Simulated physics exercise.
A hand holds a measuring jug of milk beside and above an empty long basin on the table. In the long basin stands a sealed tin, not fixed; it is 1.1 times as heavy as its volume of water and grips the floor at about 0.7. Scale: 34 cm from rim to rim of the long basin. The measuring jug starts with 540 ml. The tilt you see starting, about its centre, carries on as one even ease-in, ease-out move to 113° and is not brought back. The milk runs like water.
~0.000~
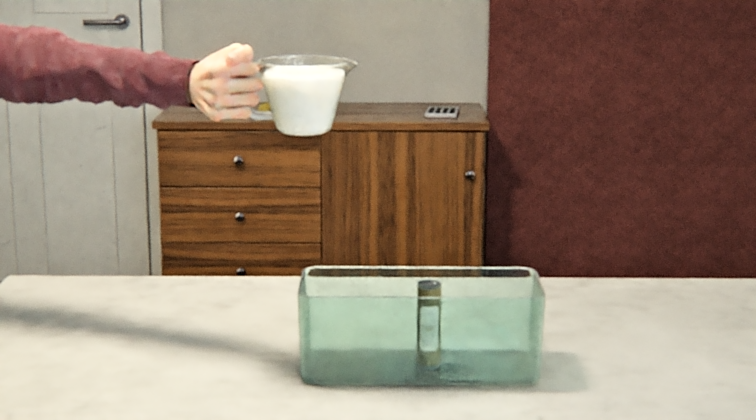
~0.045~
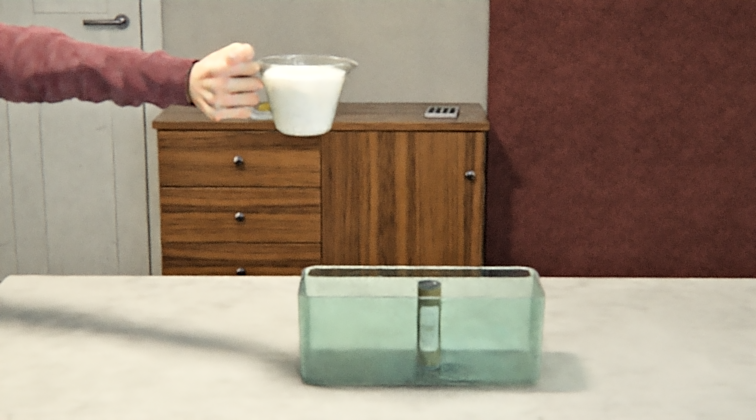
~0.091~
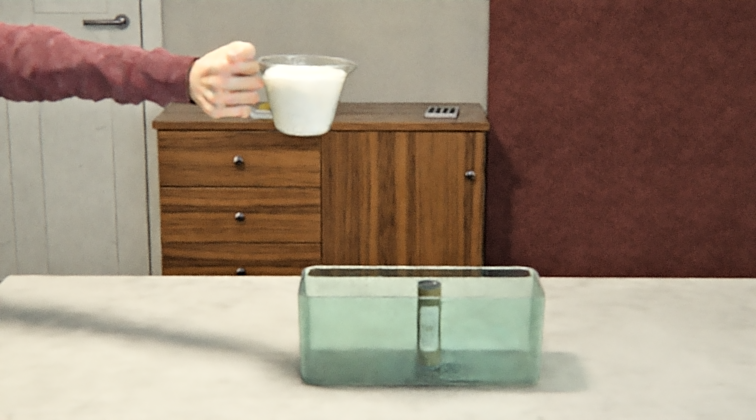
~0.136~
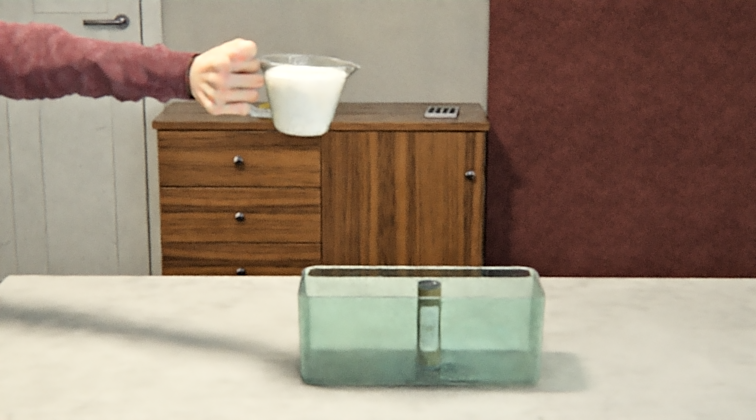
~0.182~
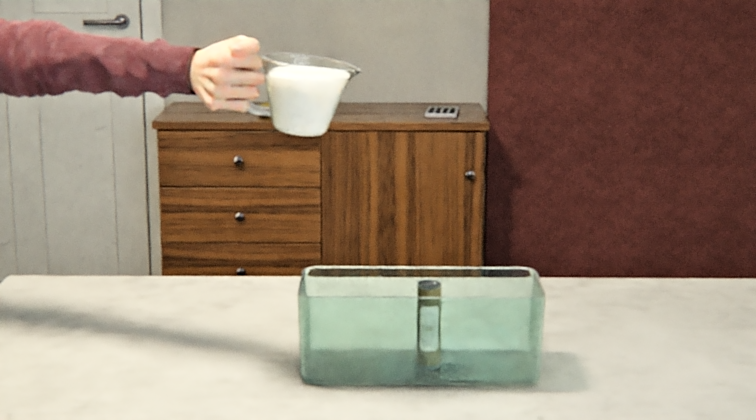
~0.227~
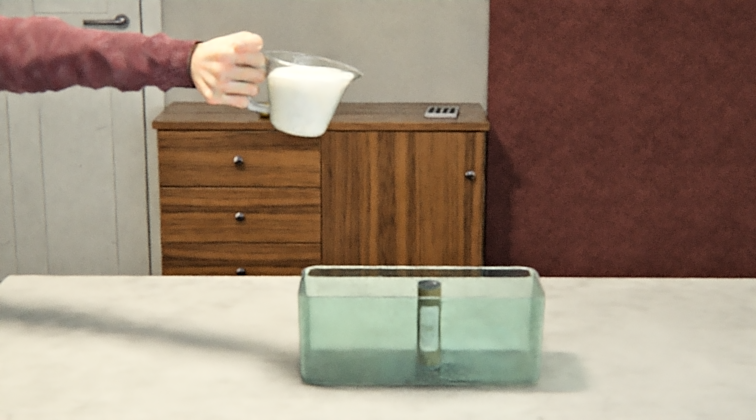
A hand in a maroon sleeve reaches in from the left, holding a clear glass jug of white milk above a long, greenish glass basin with a small upright tin at its middle. Seen level from the front, the pale tabletop stands before a wooden cabinet, a white door and a dark red wall panel. The jug stays still at first, then tilts slightly to the right, while the camera remains still.
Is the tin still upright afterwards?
It topples.
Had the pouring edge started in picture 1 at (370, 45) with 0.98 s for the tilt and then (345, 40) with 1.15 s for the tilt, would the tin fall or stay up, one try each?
First it goes over; then it falls.
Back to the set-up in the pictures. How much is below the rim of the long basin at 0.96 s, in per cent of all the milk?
About 74 per cent.
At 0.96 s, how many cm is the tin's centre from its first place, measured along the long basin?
About 1 cm.
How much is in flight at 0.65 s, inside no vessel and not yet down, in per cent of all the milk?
Some 38 per cent.
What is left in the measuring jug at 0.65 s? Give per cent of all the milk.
Some 56 per cent.
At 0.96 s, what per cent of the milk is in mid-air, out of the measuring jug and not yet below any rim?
About 22 per cent.
After 0.65 s the tilt is 69° and 57 per cent is still to pour; the tin stands where it began.
After 0.96 s the tilt is 107° and 4 per cent is still to pour; the tin stands 1 cm from where it began.
After 1.28 s the tilt is 113° and 0 per cent is still to pour; the tin lies on its side.
After 1.63 s the tilt is 113° and 0 per cent is still to pour; the tin lies on its side.
In the end the tin lies on its side.
